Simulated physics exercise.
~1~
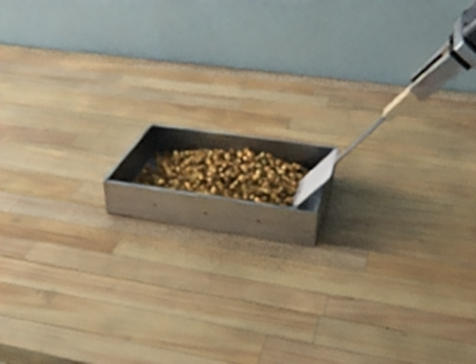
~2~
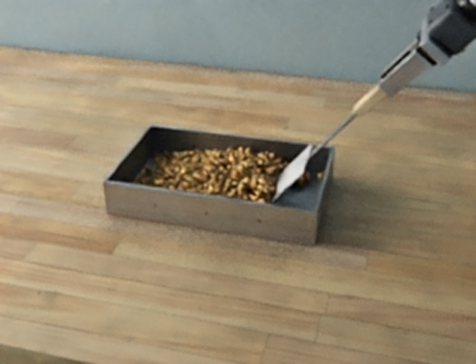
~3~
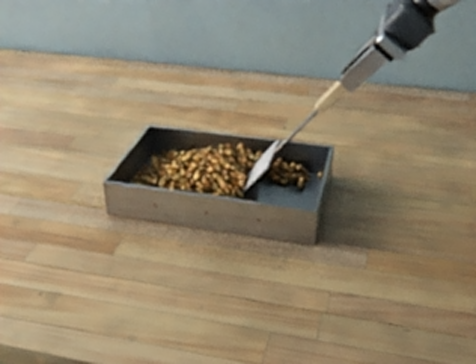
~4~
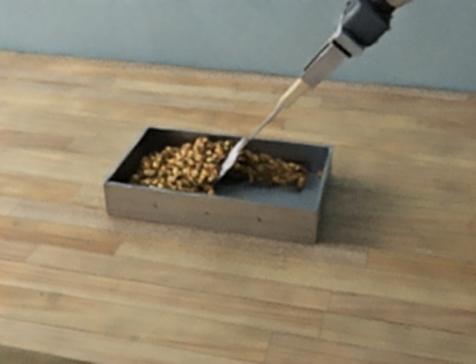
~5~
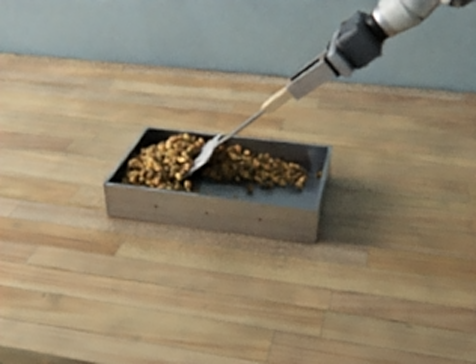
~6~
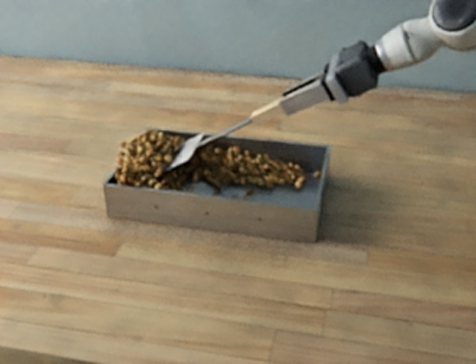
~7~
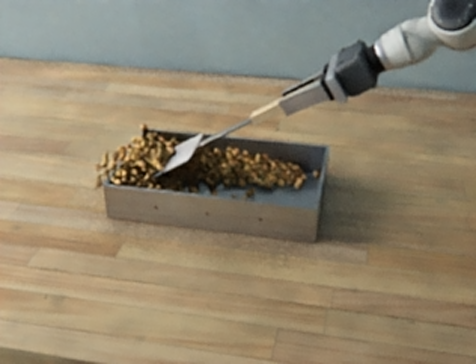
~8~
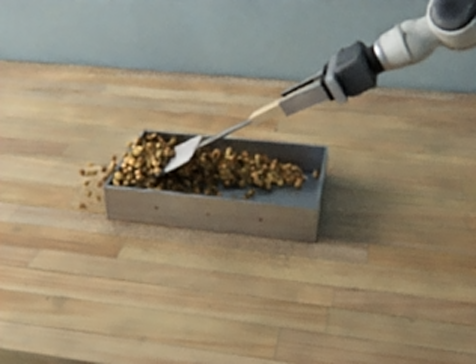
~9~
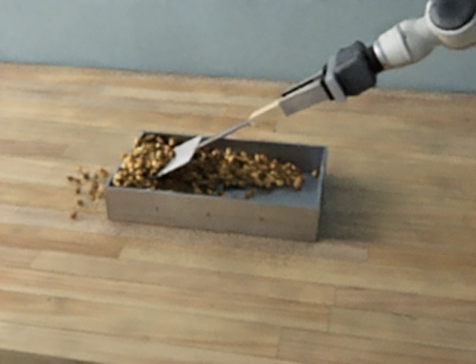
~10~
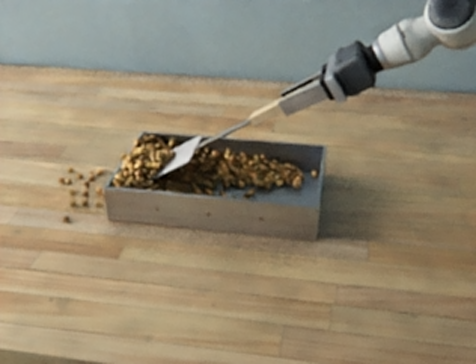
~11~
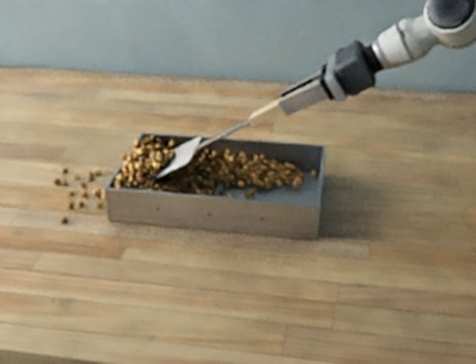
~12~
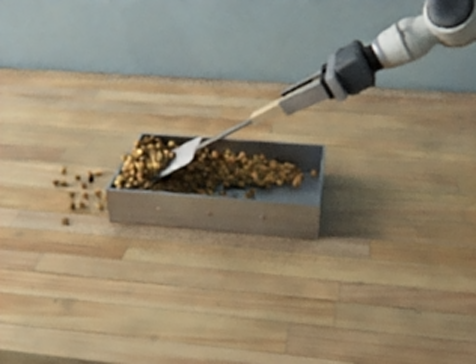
The video shows a robotic arm pushing a turner leftward through dried chickpeas in a dark rectangular tin, heaping them at the left end until some spill over the edge. The turner tilts flatter and stops, leaving a small scatter on the wooden table while most remain inside.
